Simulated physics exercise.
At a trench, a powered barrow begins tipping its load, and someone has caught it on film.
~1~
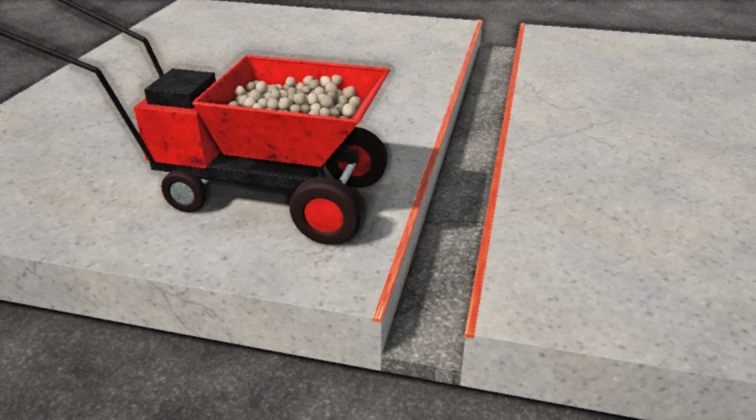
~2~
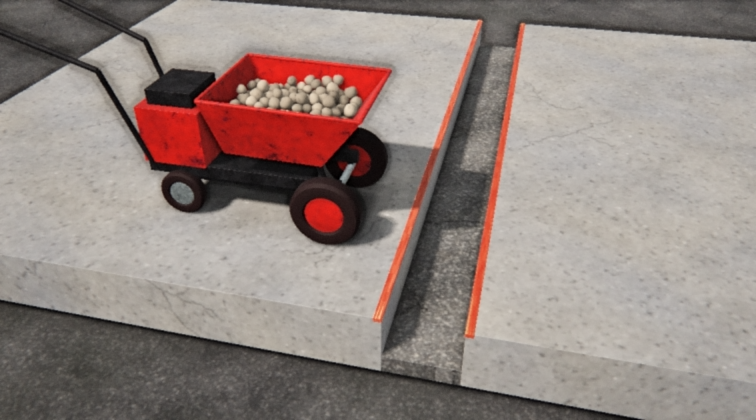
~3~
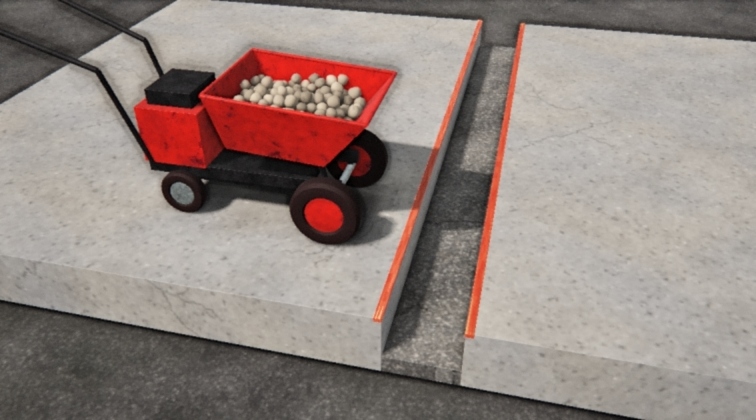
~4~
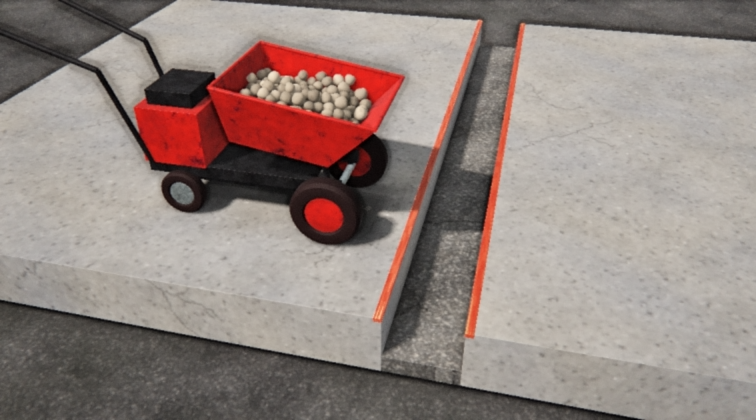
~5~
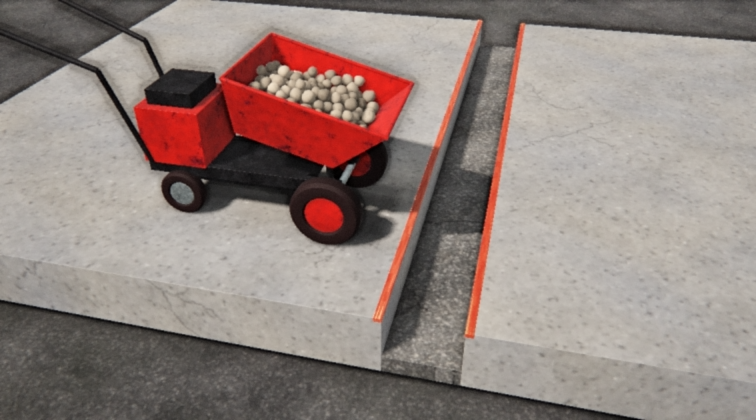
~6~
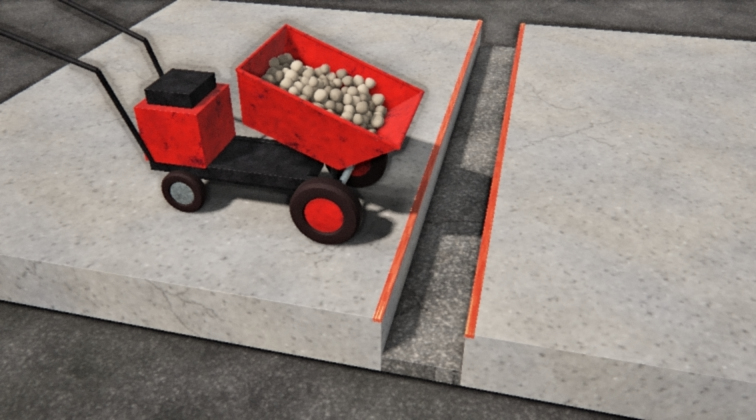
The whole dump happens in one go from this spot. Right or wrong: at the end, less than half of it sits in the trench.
Wrong.
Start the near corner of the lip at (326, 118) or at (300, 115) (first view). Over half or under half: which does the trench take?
Well, parked at the first spot it'd be past the halfway mark, and at the second it'd be past the halfway mark.
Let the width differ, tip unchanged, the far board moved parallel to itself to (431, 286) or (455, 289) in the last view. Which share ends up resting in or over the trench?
Roughly 0 per cent, then roughly 50 per cent.
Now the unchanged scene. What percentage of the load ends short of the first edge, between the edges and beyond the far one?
Short 0 %, between 90 %, beyond 10 %.
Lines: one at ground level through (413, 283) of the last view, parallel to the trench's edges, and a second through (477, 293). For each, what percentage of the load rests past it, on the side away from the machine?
I reckon some 90 per cent and some 10 per cent.
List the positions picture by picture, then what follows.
Lip of the skip (358, 122), level; top of the load (293, 99), river pebbles; first edge of the trench (391, 279); far edge (477, 293), the trench over half as wide as the skip, and about half as deep as wide, in the first picture.
Lip of the skip (360, 123), tipped barely; top of the load (294, 99), in the second picture.
Lip of the skip (366, 126), tipped barely; top of the load (289, 94), in the third picture.
Lip of the skip (375, 131), tipped a little; top of the load (283, 89), in the fourth picture.
Lip of the skip (386, 138), tipped clearly; top of the load (284, 89), in the fifth picture.
Lip of the skip (398, 147), tipped clearly; top of the load (296, 84); first edge of the trench (391, 279); far edge (477, 293), in the sixth picture.
Just after the last frame, skip tipped steeply; every one in the skip.
A moment on, skip tipped right over; roughly two thirds in the skip; roughly a third in or heaped over the trench; about a tenth beyond it.
Further on, skip tipped right over; just a few in the skip; the larger part in or heaped over the trench; about a tenth beyond it.
When it is over, skip tipped right over; the larger part in or heaped over the trench; about a tenth beyond it.
